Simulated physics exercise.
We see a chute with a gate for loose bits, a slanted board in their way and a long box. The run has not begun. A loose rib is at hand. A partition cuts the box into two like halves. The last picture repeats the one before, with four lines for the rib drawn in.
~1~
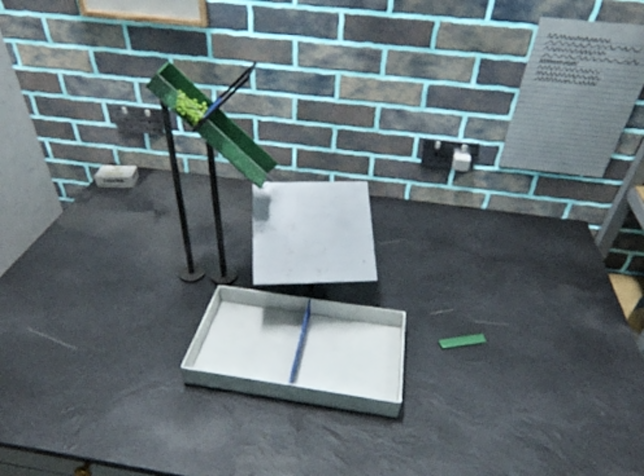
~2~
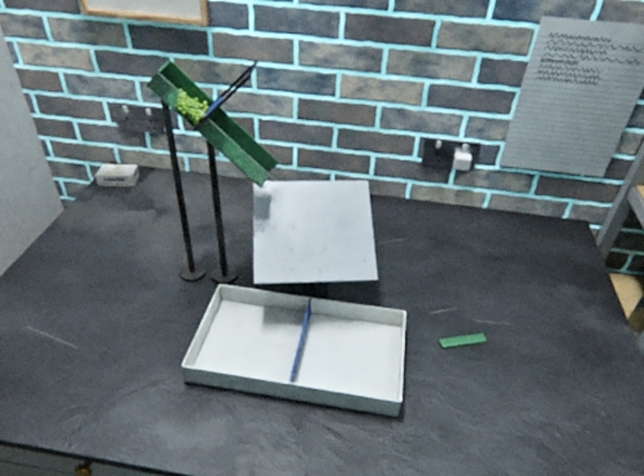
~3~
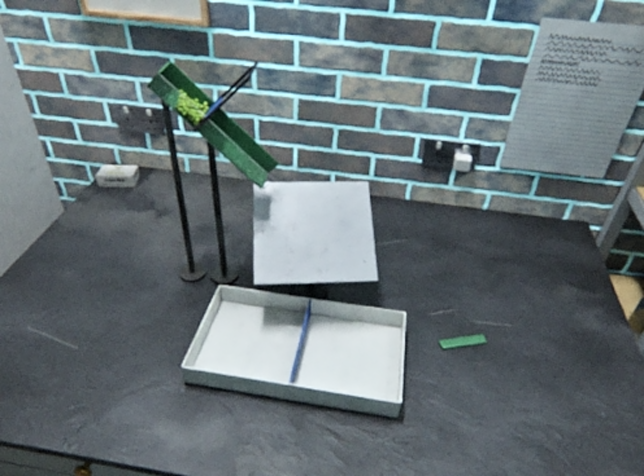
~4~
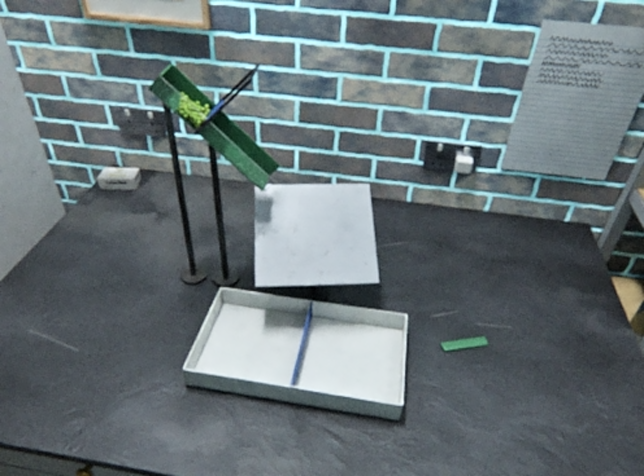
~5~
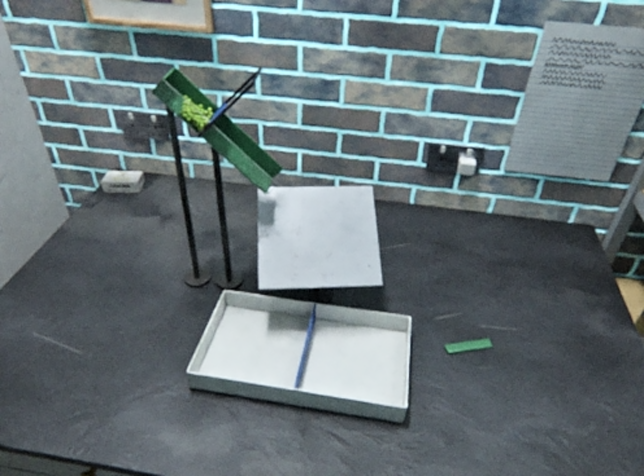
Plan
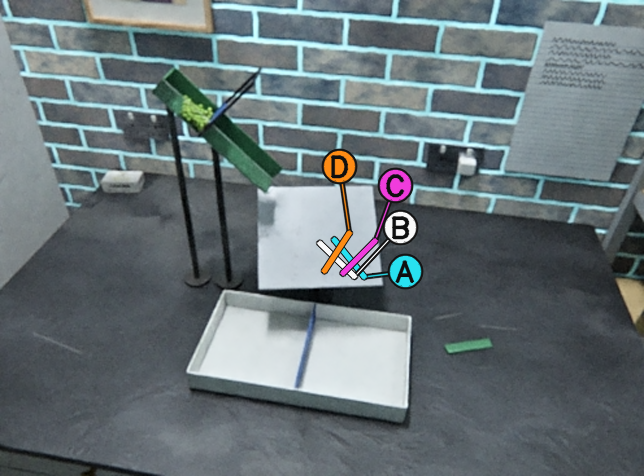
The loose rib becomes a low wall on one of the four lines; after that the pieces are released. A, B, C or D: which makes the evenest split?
It is D.
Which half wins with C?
Right.
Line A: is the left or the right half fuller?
Right.
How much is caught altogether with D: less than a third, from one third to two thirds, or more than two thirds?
It is more than two thirds.
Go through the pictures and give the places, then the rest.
In the first frame, load behind the gate at (192, 113), dried peas; lip of the chute at (264, 182), sloping fairly steeply.
In the second frame, middle of the board at (314, 229), tilted fairly steeply; middle of its low edge at (316, 281); of its high edge at (311, 181).
In the third frame, front corners of the box at (182, 366) and (401, 402); front end of its middle wall at (289, 384); gate still shut at (215, 107).
In the fourth frame, middle of the load at (194, 115); lip at (266, 184).
In the fifth frame, middle of the load at (197, 118); lip at (269, 186).
On the marked copy, line A from (334, 239) to (364, 276); line B from (319, 243) to (354, 276); line C from (375, 240) to (342, 273); line D from (349, 232) to (324, 270).
With A, of what is caught, a small part in the left half, nearly all in the right.
With B, of what is caught, a small part in the left half, most in the right.
With C, of what is caught, a small part in the left half, nearly all in the right.
With D, of what is caught, about two thirds in the left half, about a third in the right.
